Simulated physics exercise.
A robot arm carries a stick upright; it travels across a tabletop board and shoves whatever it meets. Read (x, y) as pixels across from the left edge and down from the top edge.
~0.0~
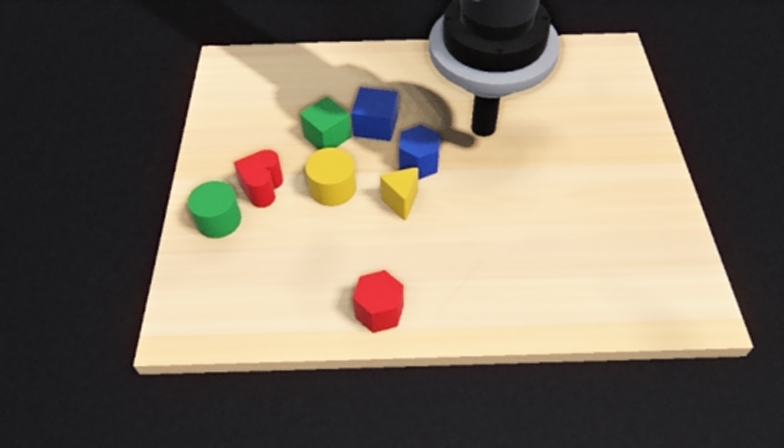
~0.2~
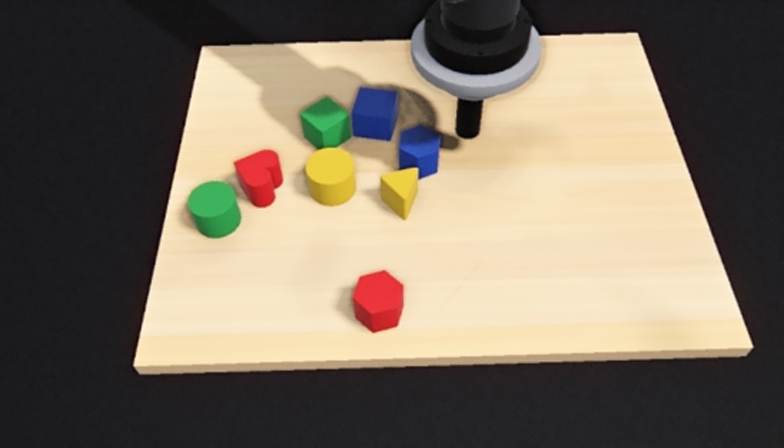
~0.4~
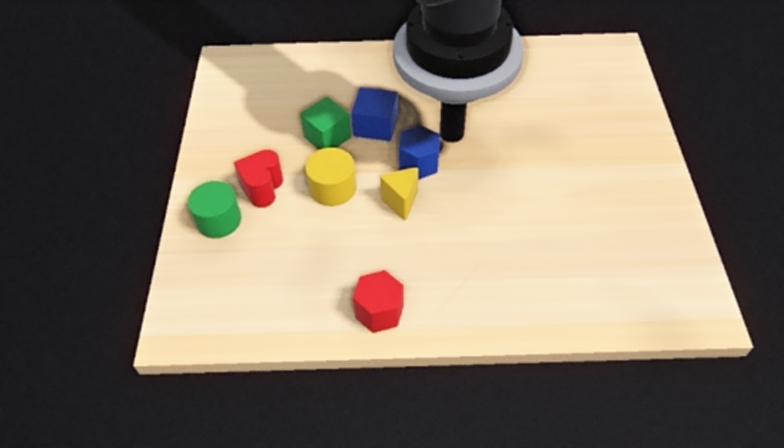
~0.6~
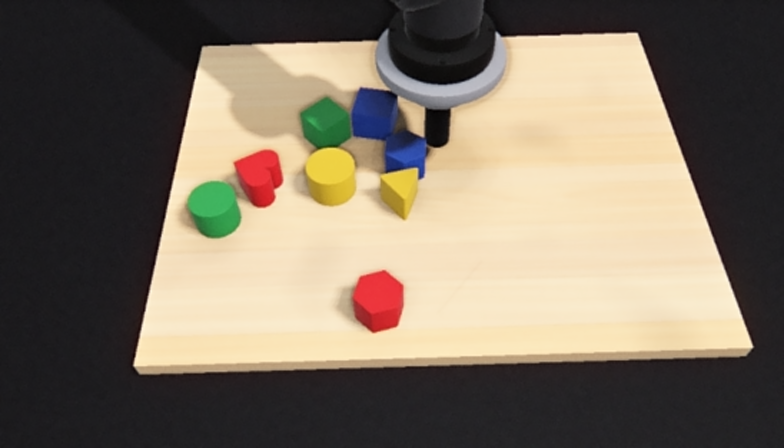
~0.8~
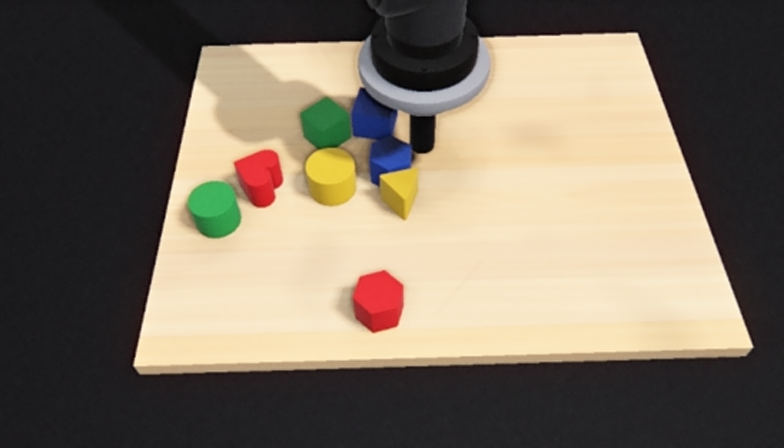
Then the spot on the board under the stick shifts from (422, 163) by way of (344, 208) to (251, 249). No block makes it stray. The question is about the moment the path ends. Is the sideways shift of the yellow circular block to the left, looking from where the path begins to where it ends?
Answer: No.
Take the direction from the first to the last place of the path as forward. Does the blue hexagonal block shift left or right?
My answer: Left.
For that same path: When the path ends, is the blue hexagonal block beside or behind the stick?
My answer is no.
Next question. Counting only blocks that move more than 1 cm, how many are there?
Count: 3 or more.
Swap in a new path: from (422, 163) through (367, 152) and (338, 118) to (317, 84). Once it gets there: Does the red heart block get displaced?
That would be a no.
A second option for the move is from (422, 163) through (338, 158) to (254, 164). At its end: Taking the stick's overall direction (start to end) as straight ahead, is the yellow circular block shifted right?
No, that is not how it ends up.
On the path given first. One third of the way, stick (370, 177); yellow circular block (292, 175); blue hexagonal block (336, 185); yellow triangle (399, 182), turned 20° anticlockwise.
Two thirds of the way, stick (311, 206); red heart block (233, 160), turned 35° clockwise; yellow circular block (256, 184); blue hexagonal block (279, 216), turned 30° clockwise; yellow triangle (399, 182), turned 20° anticlockwise.
At the end, stick (246, 233); red heart block (233, 160), turned 35° clockwise; yellow circular block (256, 184); blue hexagonal block (216, 249); yellow triangle (399, 182), turned 20° anticlockwise.
